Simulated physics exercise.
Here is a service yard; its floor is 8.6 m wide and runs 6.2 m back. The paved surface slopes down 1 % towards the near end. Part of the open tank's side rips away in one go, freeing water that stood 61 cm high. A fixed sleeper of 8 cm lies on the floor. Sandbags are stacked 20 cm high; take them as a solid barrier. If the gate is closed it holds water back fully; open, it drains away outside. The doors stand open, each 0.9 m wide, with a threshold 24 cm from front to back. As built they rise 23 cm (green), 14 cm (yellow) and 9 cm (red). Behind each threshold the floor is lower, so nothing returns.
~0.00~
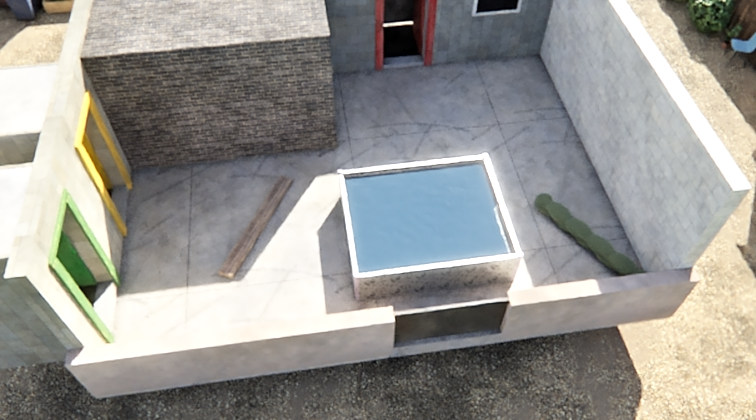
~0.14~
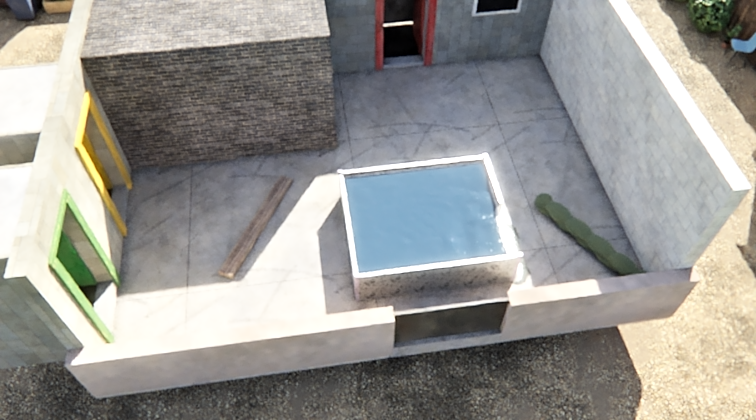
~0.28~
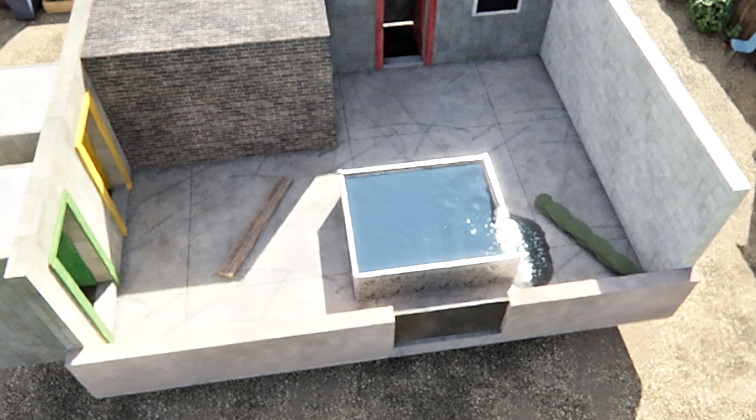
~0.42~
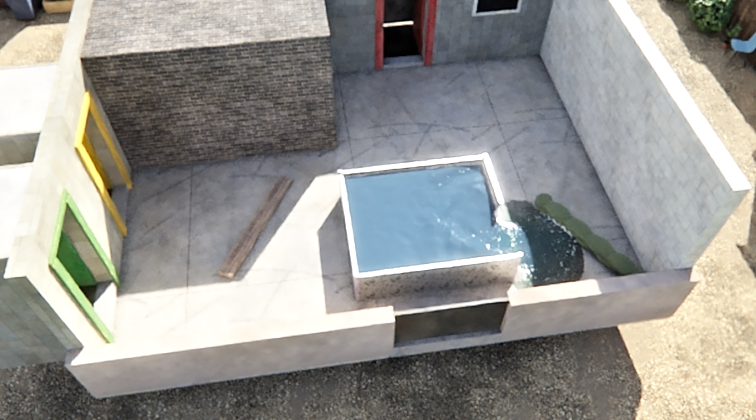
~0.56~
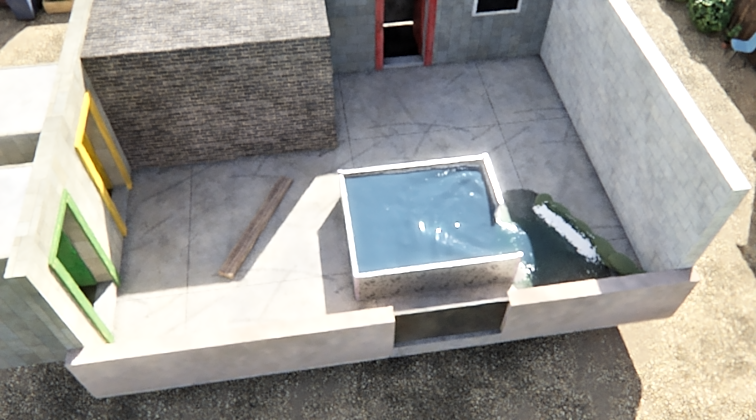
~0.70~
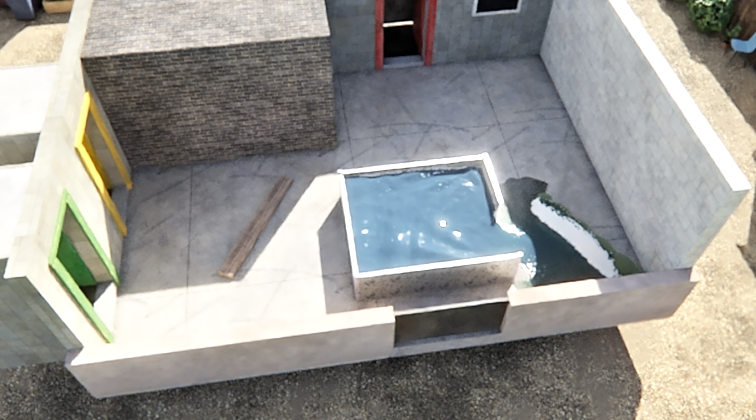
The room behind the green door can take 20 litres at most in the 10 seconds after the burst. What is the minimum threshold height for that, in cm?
Close to 9.5 cm is just enough.
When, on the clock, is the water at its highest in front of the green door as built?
Around 6.0 s.
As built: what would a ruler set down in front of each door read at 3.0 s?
Depths in cm: Green 0, yellow 0, red 0.
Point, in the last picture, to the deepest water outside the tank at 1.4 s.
Around (650, 298).
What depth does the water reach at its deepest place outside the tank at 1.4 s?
Up to some 56 cm.
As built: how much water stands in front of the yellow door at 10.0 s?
Some 4.5 cm.
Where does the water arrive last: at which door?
Last comes the yellow one.
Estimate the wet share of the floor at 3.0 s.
Near 30 per cent is wet.
After 1.4 s water covers 15 % of the floor, deepest (56 cm) near (650, 298); it has not reached the green door.
After 3.0 s water covers 30 % of the floor, deepest (40 cm) near (639, 300); it has not reached the green door.
After 10.0 s water covers 90 % of the floor, deepest (16 cm) near (564, 310); 11 cm at the green door, 0 litres in over its 23 cm threshold.
At the green door as built, the water arrived by 5.4 s and peaked near 14 cm at 5.8 s.
With a threshold of 8.5 cm, 34 litres would have come in within the 10 s; with 11.5 cm, 6 litres. So under 20 litres takes about 9.5 cm.
